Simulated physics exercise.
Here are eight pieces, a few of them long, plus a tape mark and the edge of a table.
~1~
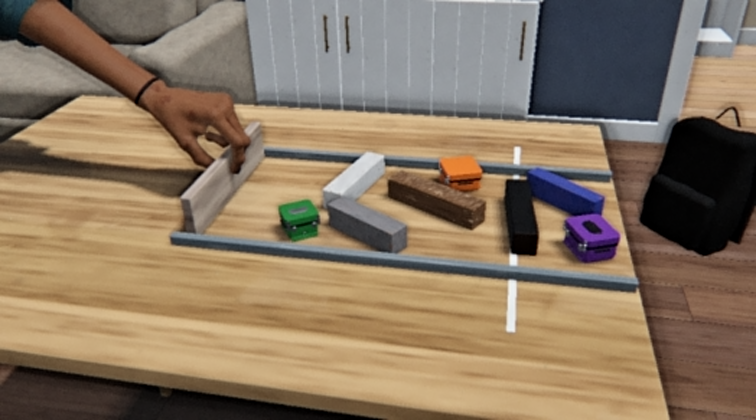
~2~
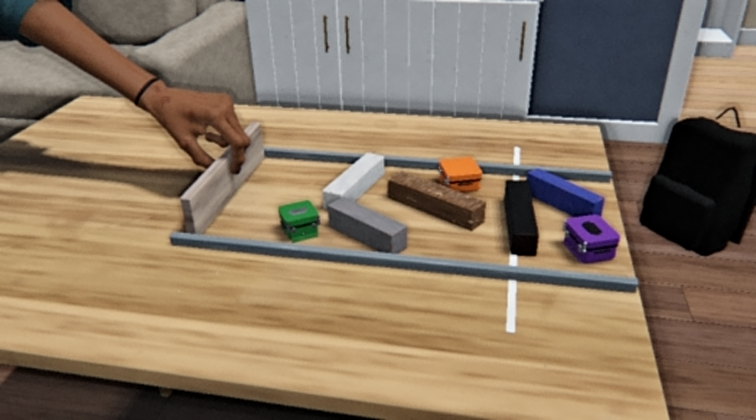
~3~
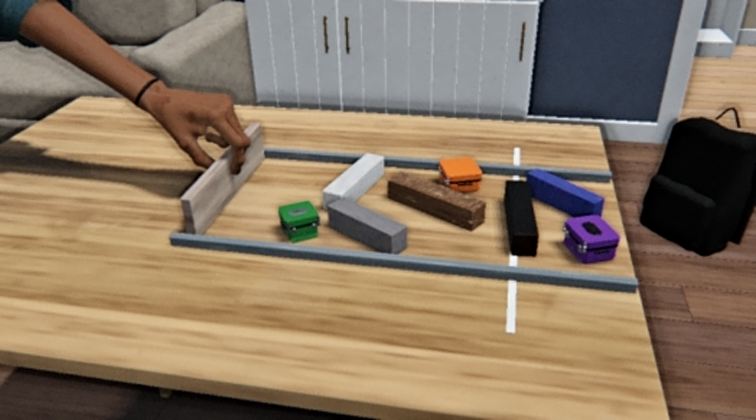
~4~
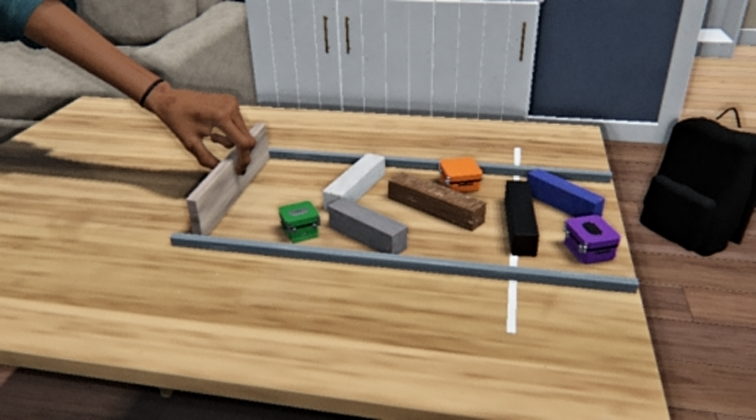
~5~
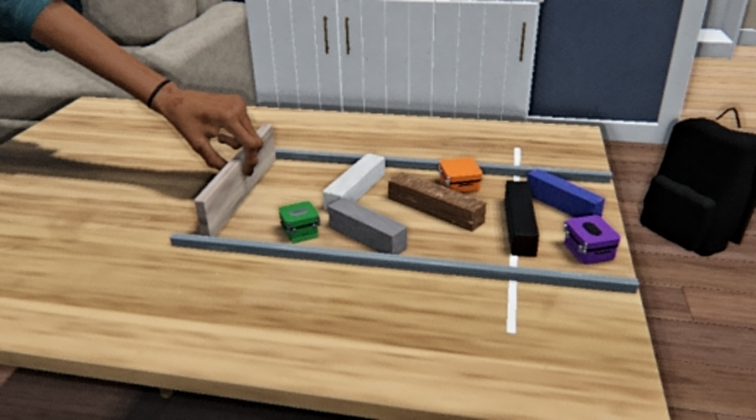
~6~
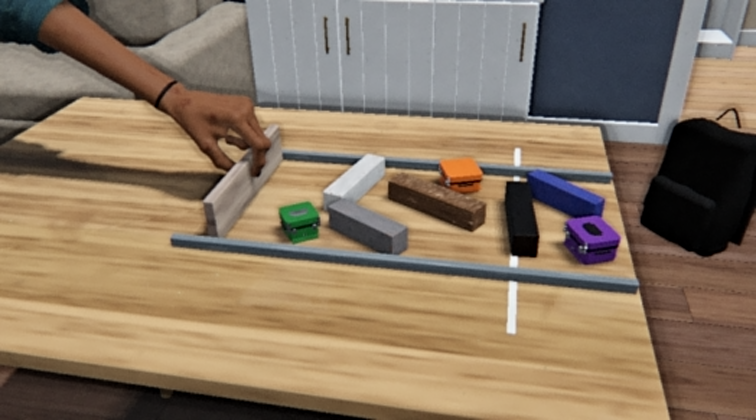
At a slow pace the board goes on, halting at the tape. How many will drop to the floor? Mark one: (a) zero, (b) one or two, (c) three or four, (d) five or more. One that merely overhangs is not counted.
(b) one or two.
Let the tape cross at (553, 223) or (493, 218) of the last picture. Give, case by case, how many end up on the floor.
Counts per try: 3 and 0.
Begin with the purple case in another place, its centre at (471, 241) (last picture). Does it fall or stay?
Result: The purple case remains aboard.
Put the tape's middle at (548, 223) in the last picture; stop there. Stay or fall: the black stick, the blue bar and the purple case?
Black stick - goes down, blue bar - goes down, purple case - goes down.
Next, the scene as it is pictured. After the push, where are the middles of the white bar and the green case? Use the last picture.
I'd say approximately (527, 193) and then (532, 257).
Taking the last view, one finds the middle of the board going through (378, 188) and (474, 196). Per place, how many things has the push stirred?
Tally: 4; 8.
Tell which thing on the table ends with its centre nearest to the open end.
It's the blue bar that is foremost.
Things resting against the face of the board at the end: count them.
Number: 3.
Soon after, none off yet; purple case at rest near (591, 241); blue bar at rest near (564, 196); black stick at rest near (521, 217).
Then, none off yet; purple case at rest near (591, 241); blue bar at rest near (564, 196); black stick at rest near (525, 217).
At rest, the number that fall off is one or two; fallen, purple case.
